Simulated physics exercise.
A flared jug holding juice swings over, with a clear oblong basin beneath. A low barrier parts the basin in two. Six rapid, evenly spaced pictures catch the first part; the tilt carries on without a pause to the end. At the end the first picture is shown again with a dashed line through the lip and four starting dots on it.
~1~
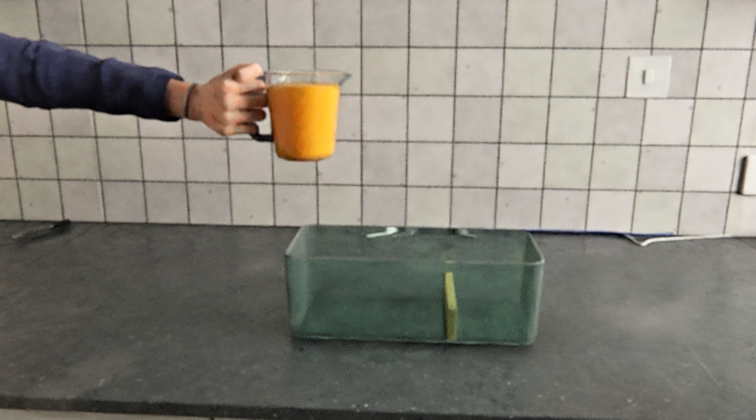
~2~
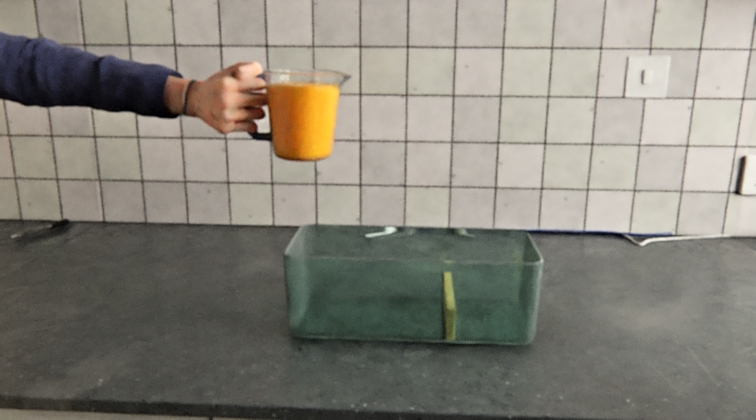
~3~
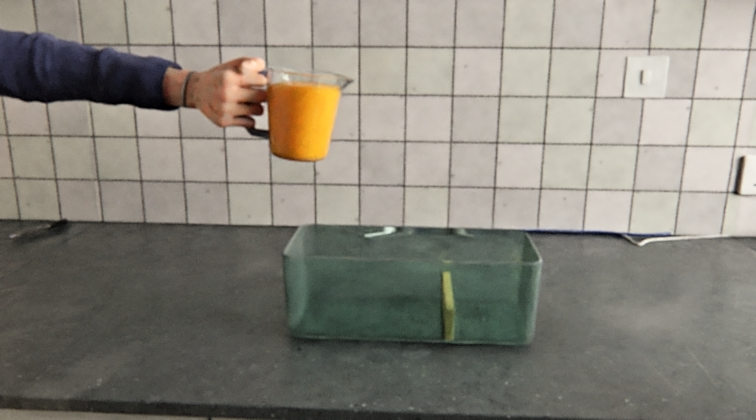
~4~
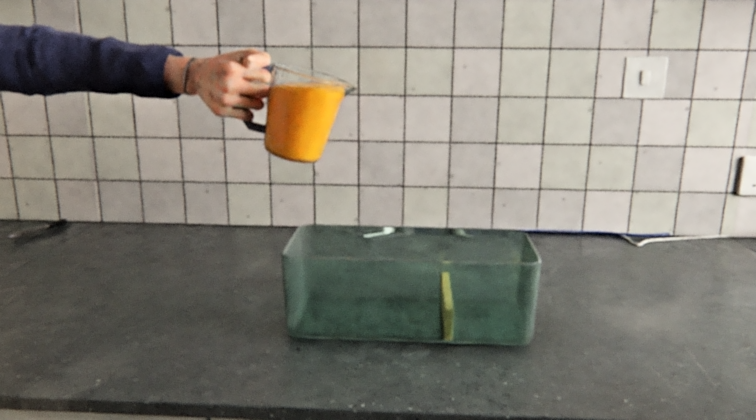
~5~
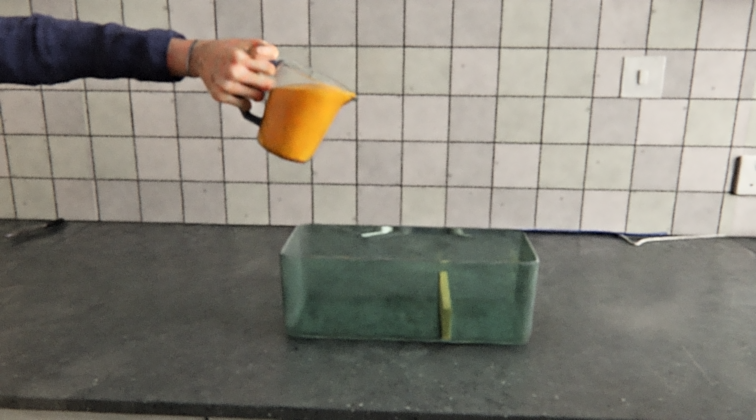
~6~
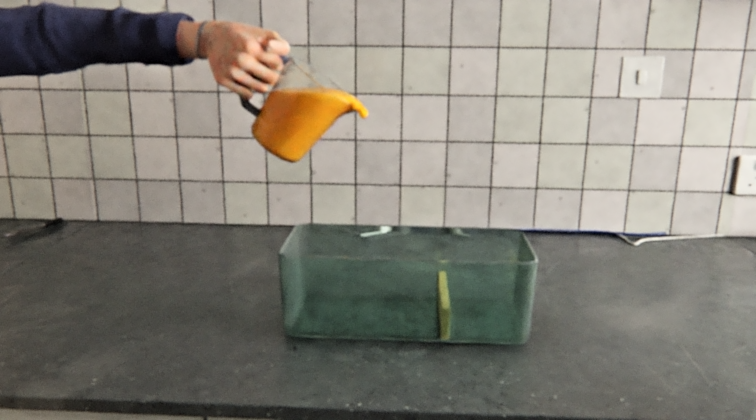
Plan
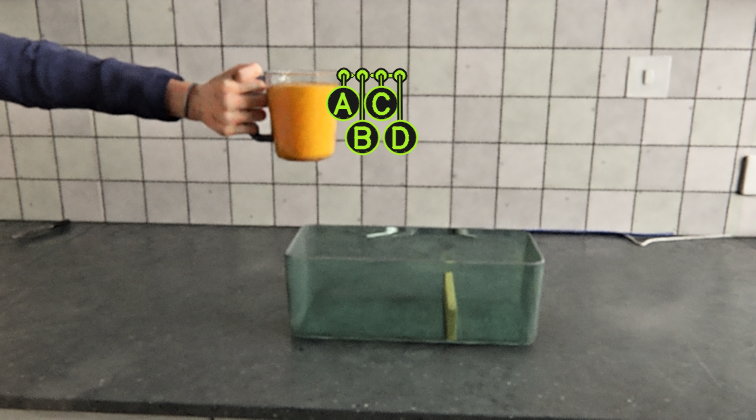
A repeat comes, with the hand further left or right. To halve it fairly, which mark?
Place D does it best.
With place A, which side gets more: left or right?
More ends on the left.
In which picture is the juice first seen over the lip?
Picture 6.
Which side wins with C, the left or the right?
The left one.
On the marked copy, A at (343, 75); B at (362, 75); C at (381, 75); D at (399, 75).
With A, about 91 % ends left of the wall and 6 % right of it.
With B, about 90 % ends left of the wall and 6 % right of it; 4 % is lost outside.
With C, about 86 % ends left of the wall and 9 % right of it; 4 % is lost outside.
With D, about 52 % ends left of the wall and 47 % right of it.
